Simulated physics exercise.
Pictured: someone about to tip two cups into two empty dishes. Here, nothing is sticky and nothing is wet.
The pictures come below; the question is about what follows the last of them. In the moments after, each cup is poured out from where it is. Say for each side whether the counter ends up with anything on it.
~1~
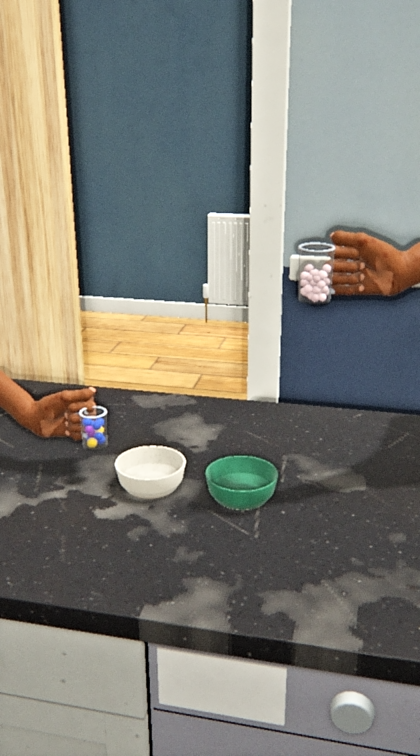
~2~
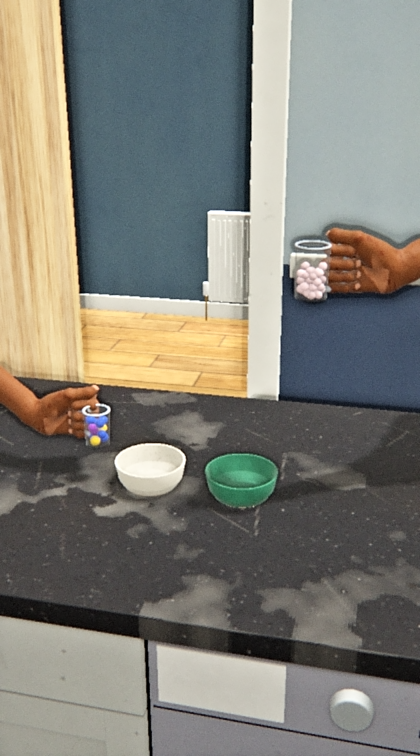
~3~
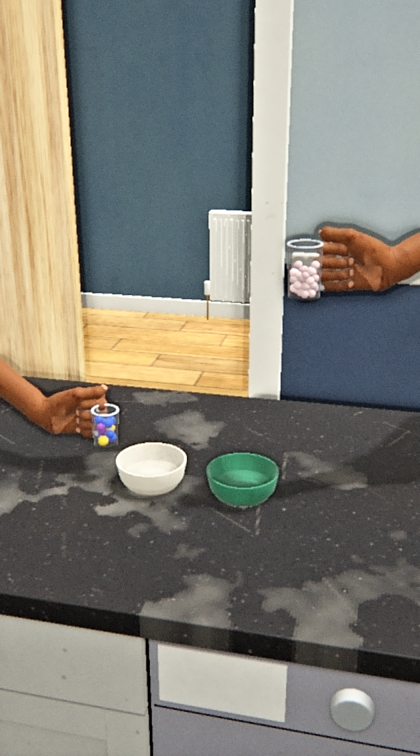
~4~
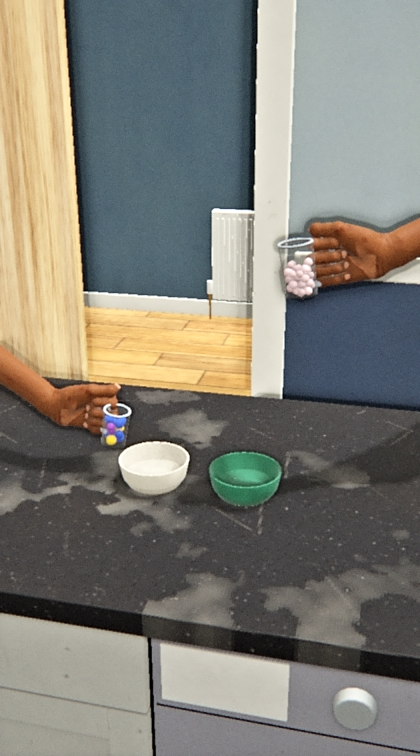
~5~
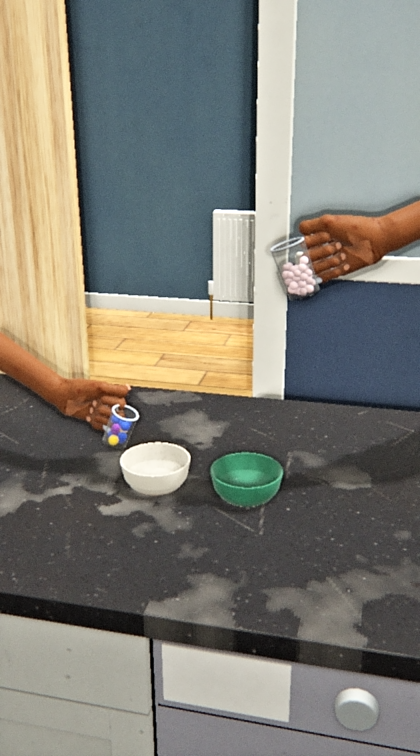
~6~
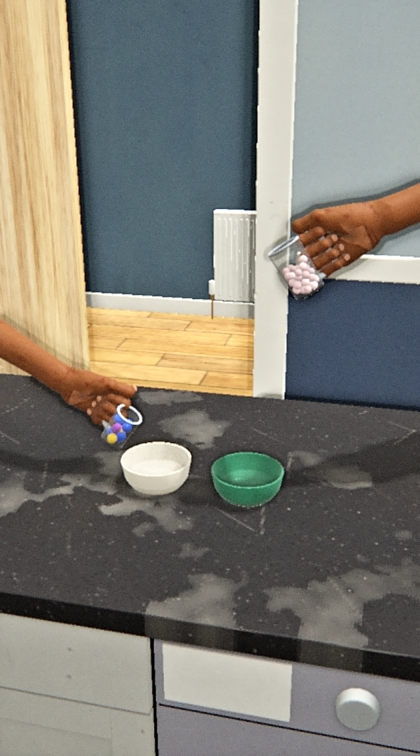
Left dish: The counter stays clear; right dish: The counter gets some.
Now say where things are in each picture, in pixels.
In the first picture, left dish near (140, 481), empty; left cup near (94, 429), holding glass marbles, just above its dish; right dish near (235, 493), empty; right cup near (316, 274), holding sugar pearls, high above its dish.
In the second picture, left cup near (97, 427), upright; right cup near (312, 272), upright.
In the third picture, left cup near (106, 427), upright; right cup near (304, 270), upright.
In the fourth picture, left cup near (115, 427), tipped 9°; right cup near (298, 269), tipped 9°.
In the fifth picture, left cup near (120, 428), tipped 21°; right cup near (296, 269), tipped 21°.
In the sixth picture, left dish near (146, 478); left cup near (121, 428), tipped 33°; right dish near (240, 490); right cup near (297, 269), tipped 33°.
Then, 0.31 s on from there, left, the whole lot still in the cup; right, the whole lot still in the cup.
Then, 0.64 s on from there, left, all but a few still in the cup, a little in the dish; right, the whole lot still in the cup.
Then, 1.04 s on from there, left, the whole lot in the dish; right, only a few still in the cup, near a quarter in the dish, the bulk in the air.
In the end, left, the whole lot in the dish, none at all outside the dish; right, near two thirds in the dish, near a third outside the dish.
